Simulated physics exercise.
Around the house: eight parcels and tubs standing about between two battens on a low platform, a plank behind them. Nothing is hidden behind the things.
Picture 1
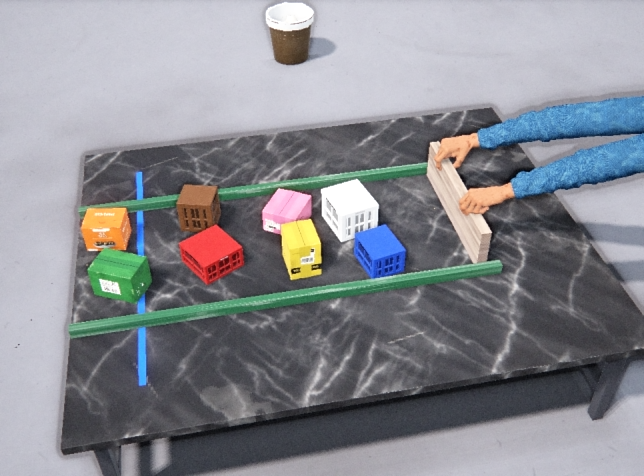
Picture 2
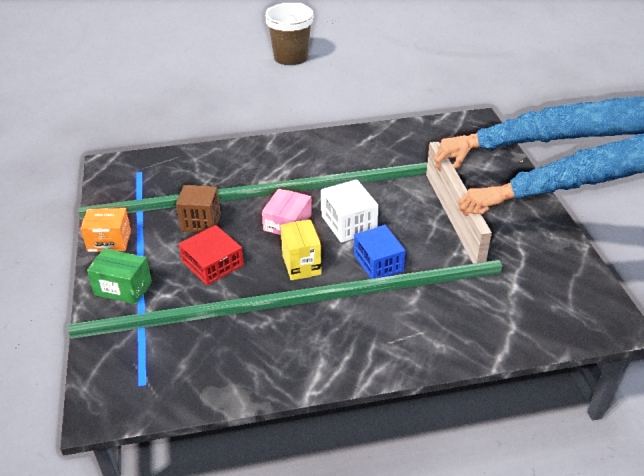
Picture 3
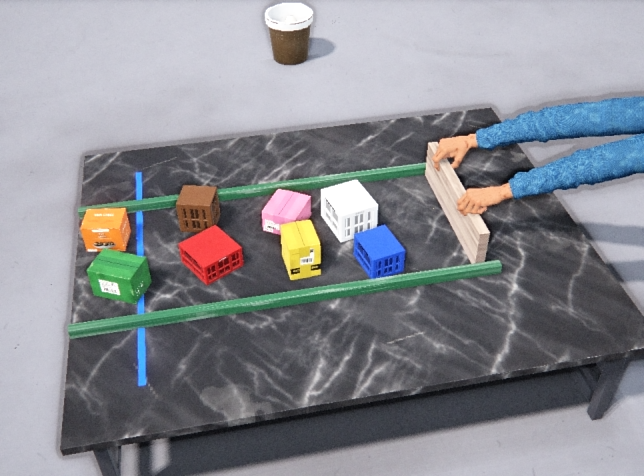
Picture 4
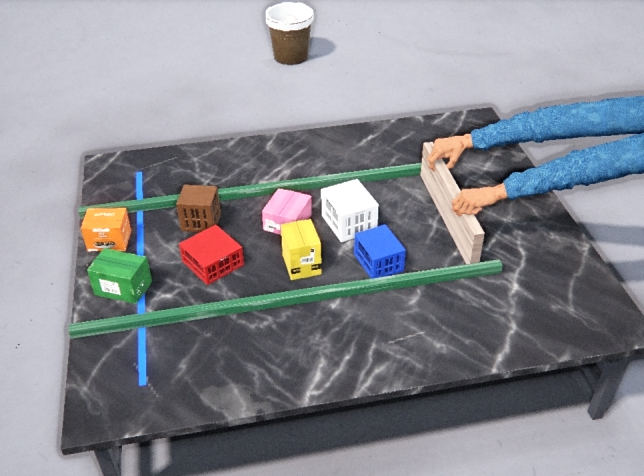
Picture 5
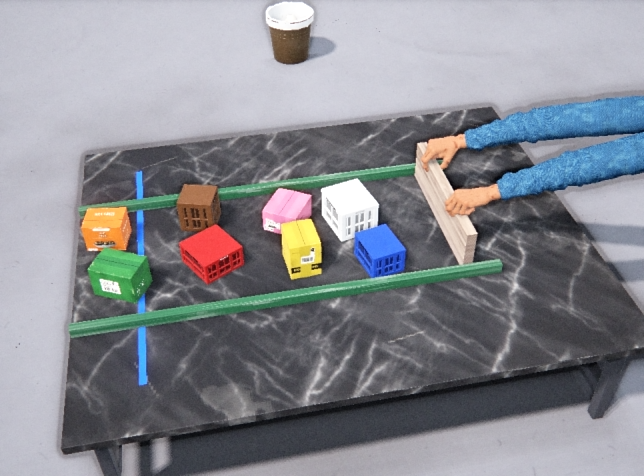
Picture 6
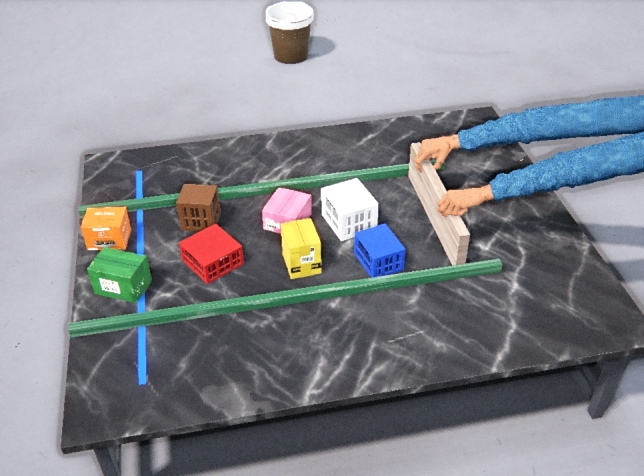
To begin with, two blue-sleeved hands hold a wooden plank at the right end of two green battens on a dark, marbled low table, with eight coloured boxes and crates standing apart between them. The hands then slide the plank slightly left toward the blue and white crates, while the boxes stay still.
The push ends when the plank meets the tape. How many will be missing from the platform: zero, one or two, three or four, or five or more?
The number that fall off is three or four.
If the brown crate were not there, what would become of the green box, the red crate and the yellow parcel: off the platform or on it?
The green box is lost; the red crate falls; the yellow parcel is kept.
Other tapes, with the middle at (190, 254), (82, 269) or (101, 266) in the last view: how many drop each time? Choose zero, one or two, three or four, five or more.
The falls would be one or two; five or more; at least five.
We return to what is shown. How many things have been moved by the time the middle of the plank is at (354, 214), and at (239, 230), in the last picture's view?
By then 3, and 7.
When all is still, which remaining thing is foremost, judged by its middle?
It is the pink parcel.
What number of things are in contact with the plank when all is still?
3 of them.
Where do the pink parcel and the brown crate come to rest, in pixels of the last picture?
Near (77, 248) and (122, 210).
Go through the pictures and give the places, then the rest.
The first frame shows orange box (107, 229); green box (121, 276); brown crate (199, 209); plank (456, 201); tape (141, 262).
The second frame shows green box (120, 276); plank (456, 201).
The third frame shows brown crate (199, 209); blue crate (379, 253).
The fourth frame shows orange box (107, 230); yellow parcel (301, 249).
The fifth frame shows green box (121, 275); white crate (350, 210).
The sixth frame shows orange box (107, 229); green box (120, 275); brown crate (199, 208); plank (436, 203); tape (141, 261).
A little later, none off yet; orange box at rest near (107, 229); green box at rest near (120, 275); brown crate at rest near (199, 208).
Next, none off yet; orange box at rest near (107, 229); green box at rest near (120, 275); brown crate shifted a little near (180, 207).
Later still, none off yet; orange box shifted a little near (98, 229); green box shifted about its own width near (67, 290); brown crate shifted about its own width near (160, 206).
When it is over, the number that fall off is three or four; down, red crate, green box and orange box.
